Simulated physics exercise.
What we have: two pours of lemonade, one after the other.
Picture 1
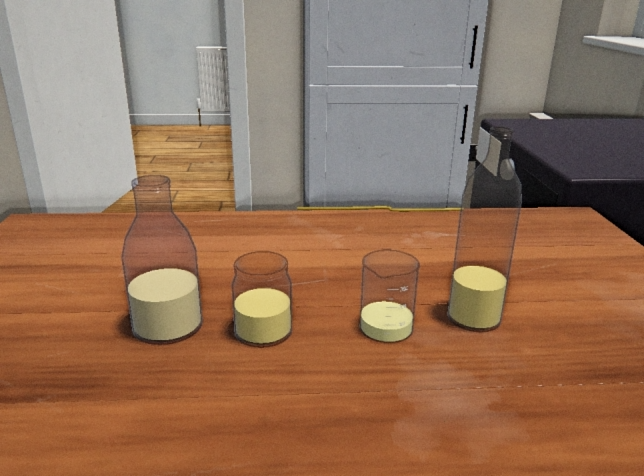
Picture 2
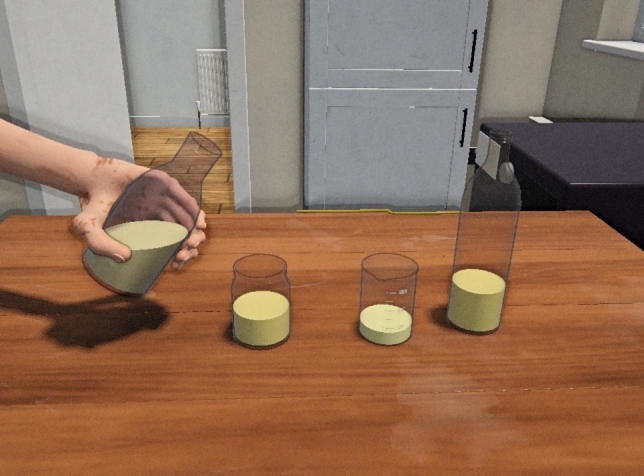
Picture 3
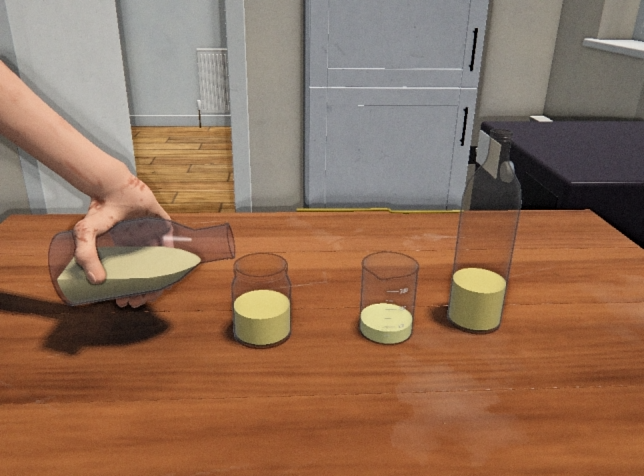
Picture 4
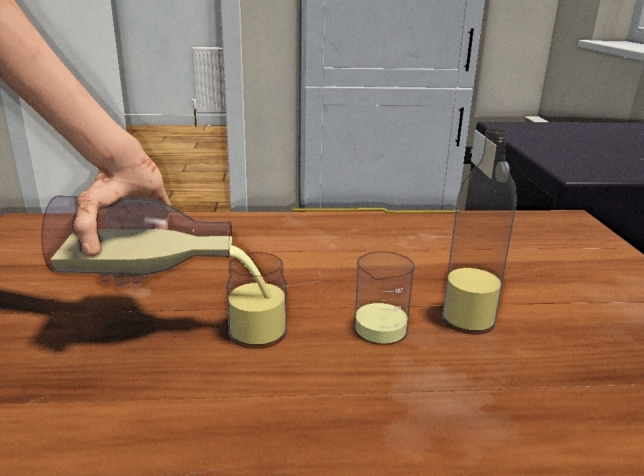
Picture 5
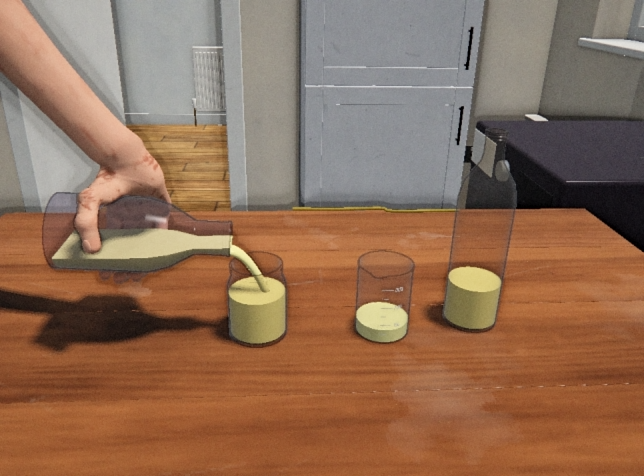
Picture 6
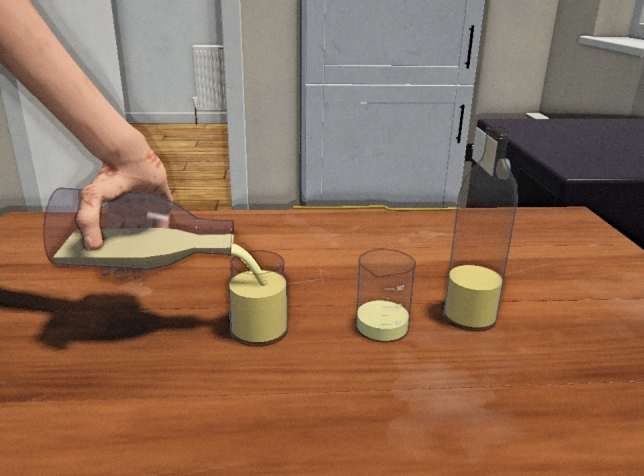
A hand picked up the glass bottle on the left of a wooden table, tipped it sideways to the right, and poured pale yellow liquid into the jar beside it, raising the level inside.
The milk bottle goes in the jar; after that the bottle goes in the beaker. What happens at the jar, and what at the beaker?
The jar spills over the rim and the beaker holds everything.
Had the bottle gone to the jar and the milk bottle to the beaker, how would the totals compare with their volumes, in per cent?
In turn 100 and 110 per cent.
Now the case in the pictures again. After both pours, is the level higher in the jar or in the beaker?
The one on the left.
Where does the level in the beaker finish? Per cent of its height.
Some 75 per cent.
Shortly, the jar is full to the brim.
Then, the jar is full to the brim, some went over its rim.
At the finish, the jar is full to the brim, some went over its rim; the beaker is about three quarters full.
